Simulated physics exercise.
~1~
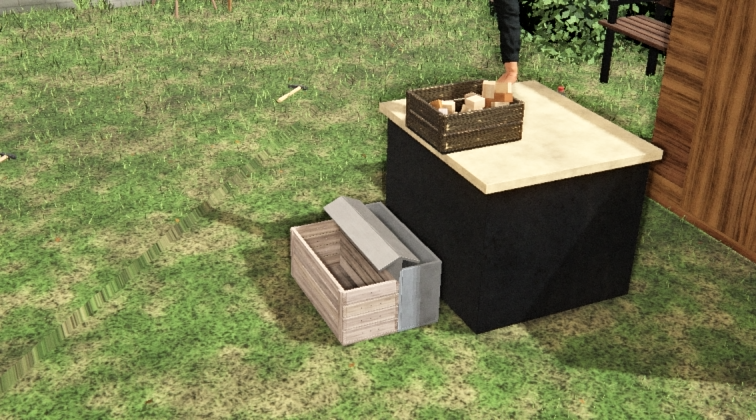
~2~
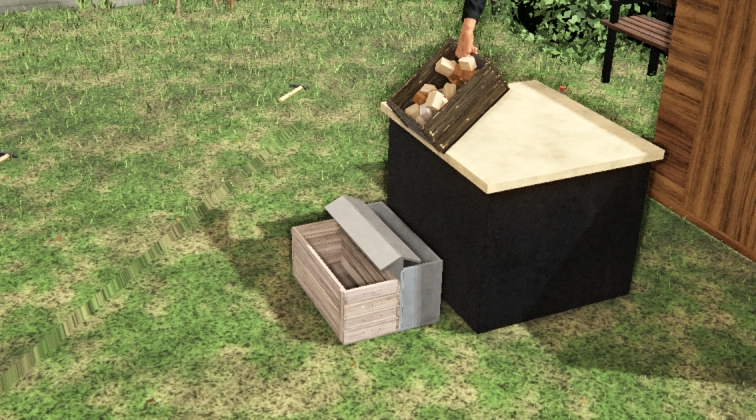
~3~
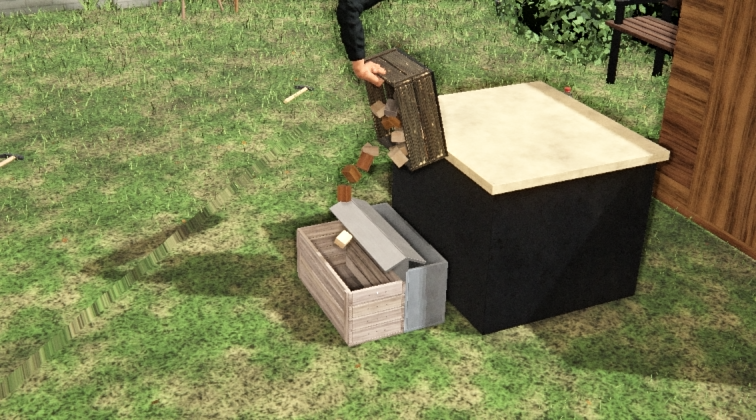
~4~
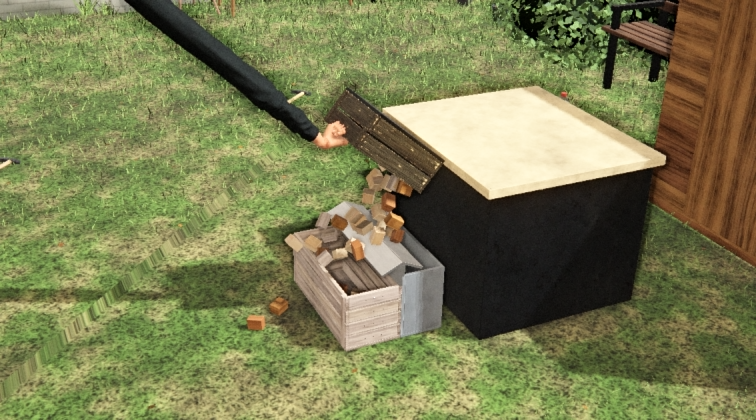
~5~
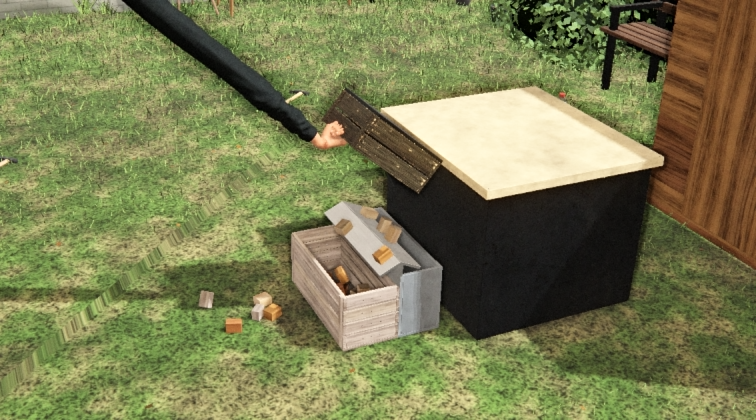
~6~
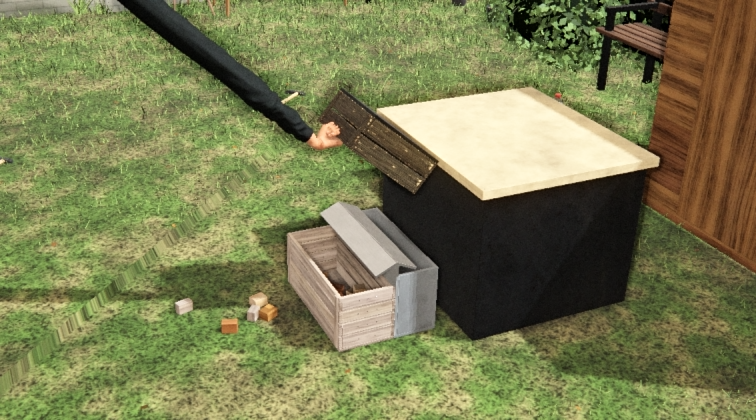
On a lawn, a hand tipping a dark crate leftward off a bench, wooden blocks tumbling into boxes below, several landing on grass.
